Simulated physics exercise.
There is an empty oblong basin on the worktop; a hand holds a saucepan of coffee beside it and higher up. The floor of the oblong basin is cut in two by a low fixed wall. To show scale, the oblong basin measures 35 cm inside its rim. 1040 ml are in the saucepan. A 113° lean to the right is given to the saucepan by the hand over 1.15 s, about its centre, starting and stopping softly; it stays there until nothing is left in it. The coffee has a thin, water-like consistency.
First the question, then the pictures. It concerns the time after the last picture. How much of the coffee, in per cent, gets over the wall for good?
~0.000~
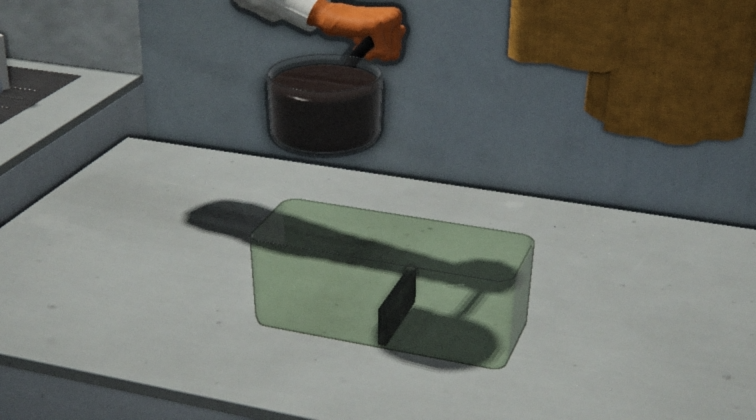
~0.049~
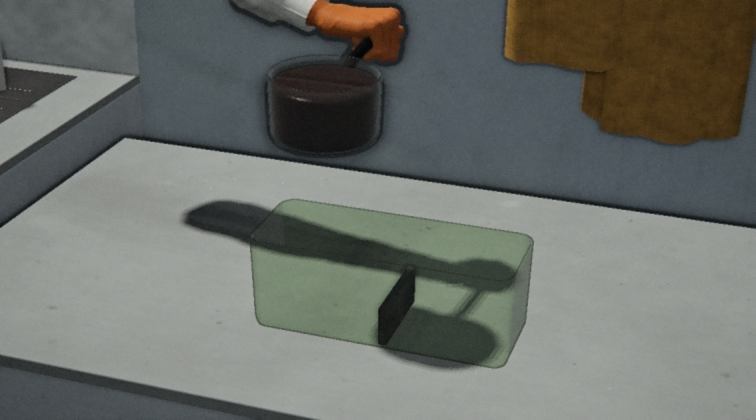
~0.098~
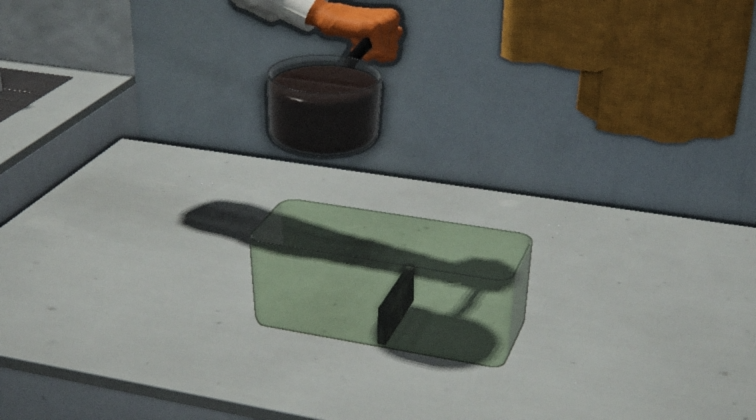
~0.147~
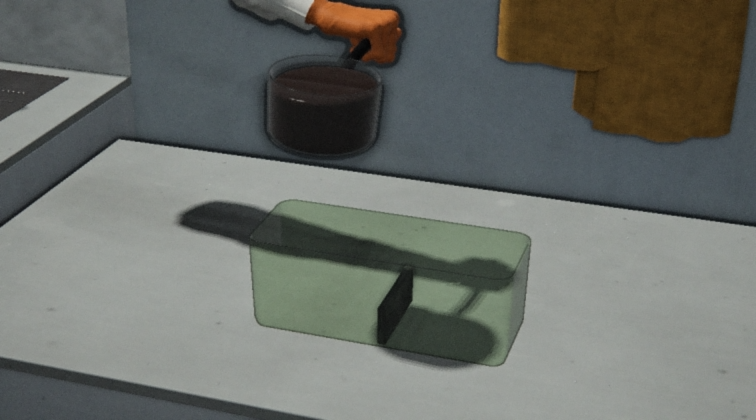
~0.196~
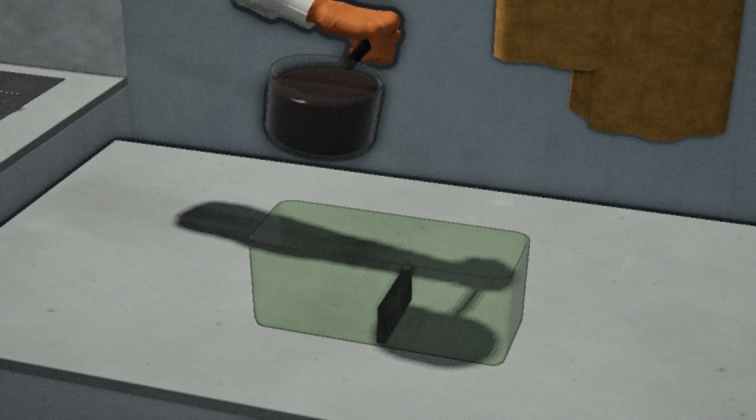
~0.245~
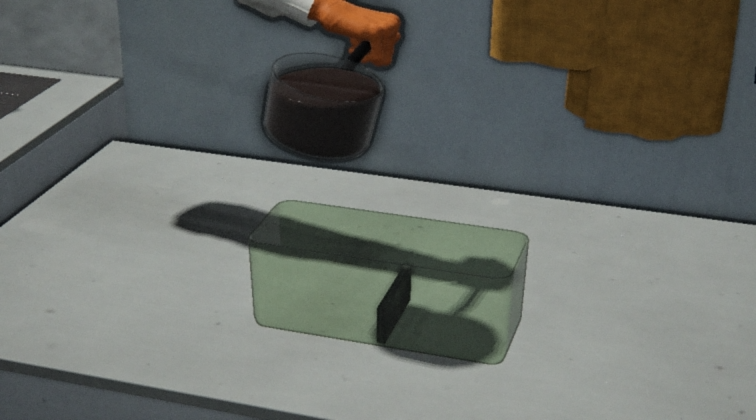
84 %.
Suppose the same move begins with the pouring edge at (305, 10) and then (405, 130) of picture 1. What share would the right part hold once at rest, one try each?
The first try gives 25 percent and the second 95 percent.
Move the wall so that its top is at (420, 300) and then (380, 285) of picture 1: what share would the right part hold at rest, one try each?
Try 1: 60 %; try 2: 95 %.
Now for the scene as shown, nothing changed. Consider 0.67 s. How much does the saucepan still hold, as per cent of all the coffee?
Around 56 percent.
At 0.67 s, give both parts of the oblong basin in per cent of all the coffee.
About 0 left, about 10 right.
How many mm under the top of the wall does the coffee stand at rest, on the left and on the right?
48 mm left, 12 mm right.
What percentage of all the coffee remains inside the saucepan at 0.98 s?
9 %.
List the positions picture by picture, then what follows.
In the first picture, it leans 0°; its right rim is at (378, 81); the coffee meets the walls at (276, 74) and (378, 88); the oblong basin's rim runs from (267, 219) to (524, 261); the wall's top is at (398, 289).
In the second picture, it leans 1°; its right rim is at (378, 82); the coffee meets the walls at (276, 75) and (378, 88).
In the third picture, it leans 2°; its right rim is at (378, 84); the coffee meets the walls at (276, 76) and (377, 90).
In the fourth picture, it leans 4°; its right rim is at (379, 87); the coffee meets the walls at (277, 77) and (378, 91).
In the fifth picture, it leans 8°; its right rim is at (379, 91); the coffee meets the walls at (276, 78) and (378, 91).
In the sixth picture, it leans 12°; its right rim is at (380, 96); the coffee meets the walls at (276, 79) and (379, 93).
By 0.67 s the tilt is 70° and 57 per cent is still to pour, 0 is left of the wall and 10 right of it.
By 0.98 s the tilt is 107° and 9 per cent is still to pour, 4 is left of the wall and 76 right of it.
By 1.30 s the tilt is 113° and 0 per cent is still to pour, 15 is left of the wall and 84 right of it.
By 1.65 s the tilt is 113° and 0 per cent is still to pour, 16 is left of the wall and 83 right of it.
At rest 16 per cent lies left of the wall, 84 right of it and 1 outside.
